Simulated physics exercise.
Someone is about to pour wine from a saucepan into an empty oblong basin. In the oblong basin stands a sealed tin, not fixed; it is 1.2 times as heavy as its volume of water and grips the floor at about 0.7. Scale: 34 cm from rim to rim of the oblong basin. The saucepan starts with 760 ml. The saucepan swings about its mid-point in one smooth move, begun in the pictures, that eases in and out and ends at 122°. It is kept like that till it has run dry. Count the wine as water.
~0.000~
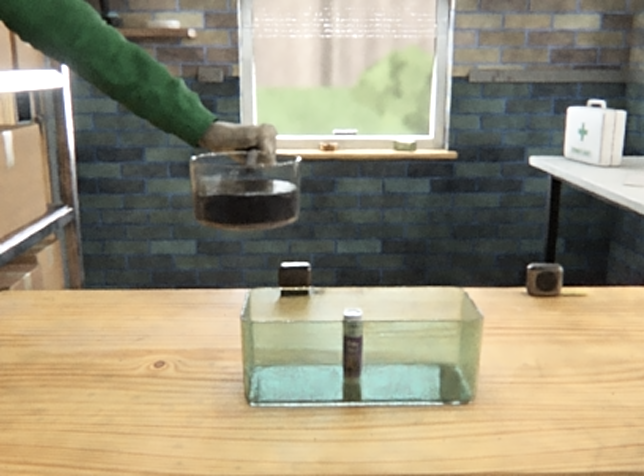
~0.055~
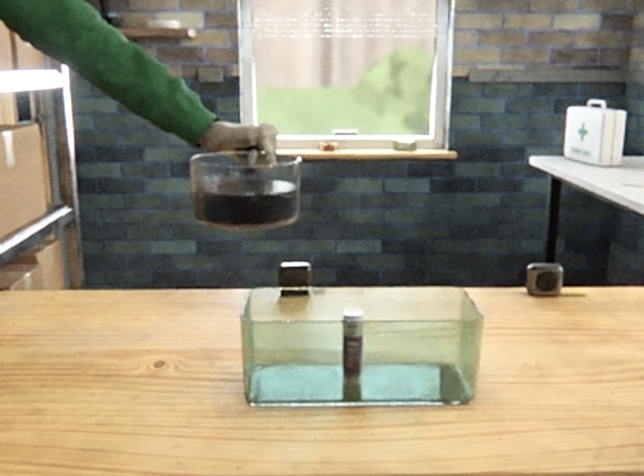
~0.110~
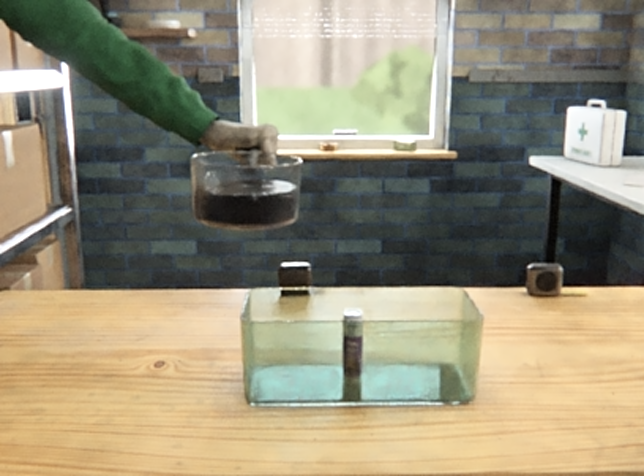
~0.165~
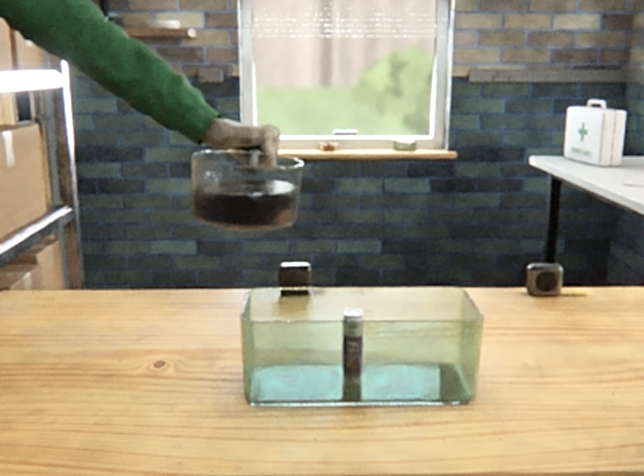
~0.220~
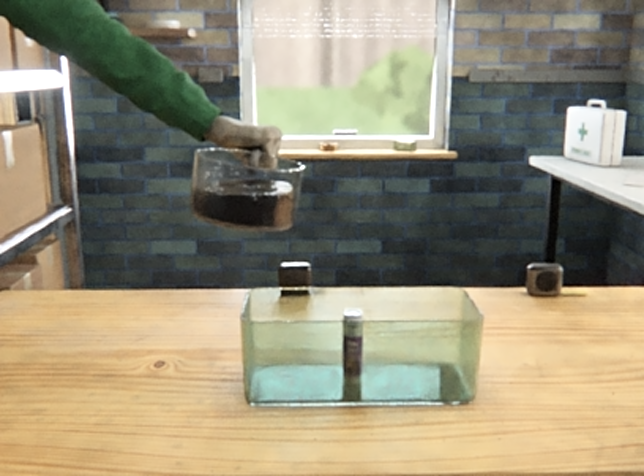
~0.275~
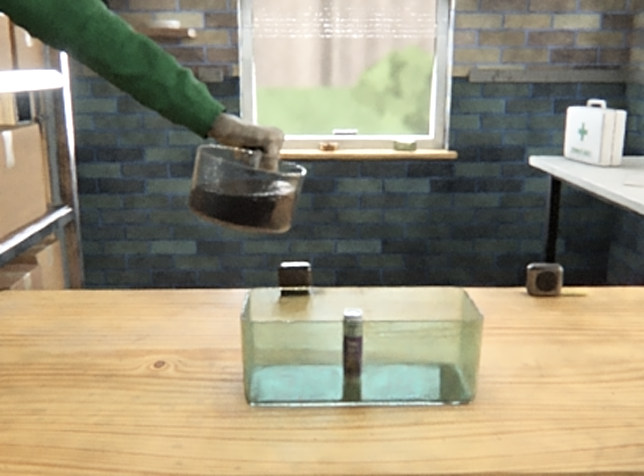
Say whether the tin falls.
It keeps standing.
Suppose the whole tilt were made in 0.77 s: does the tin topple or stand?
Then it falls.
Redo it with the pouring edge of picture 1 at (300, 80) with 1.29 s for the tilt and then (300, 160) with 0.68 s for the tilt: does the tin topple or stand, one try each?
First it goes over; then it topples.
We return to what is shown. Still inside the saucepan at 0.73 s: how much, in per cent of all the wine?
Some 64 per cent.
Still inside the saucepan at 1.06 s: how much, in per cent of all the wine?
About 8 per cent.
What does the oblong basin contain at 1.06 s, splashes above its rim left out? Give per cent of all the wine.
Some 78 per cent.
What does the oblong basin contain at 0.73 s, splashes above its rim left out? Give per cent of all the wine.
Near 4 in a hundred.
By 0.73 s the tilt is 74° and 65 per cent is still to pour; the tin stands where it began.
By 1.06 s the tilt is 113° and 8 per cent is still to pour; the tin stands 1 cm from where it began.
By 1.41 s the tilt is 122° and 0 per cent is still to pour; the tin stands 1 cm from where it began.
By 1.79 s the tilt is 122° and 0 per cent is still to pour; the tin stands 1 cm from where it began.
At rest the tin stands 1 cm from where it began.
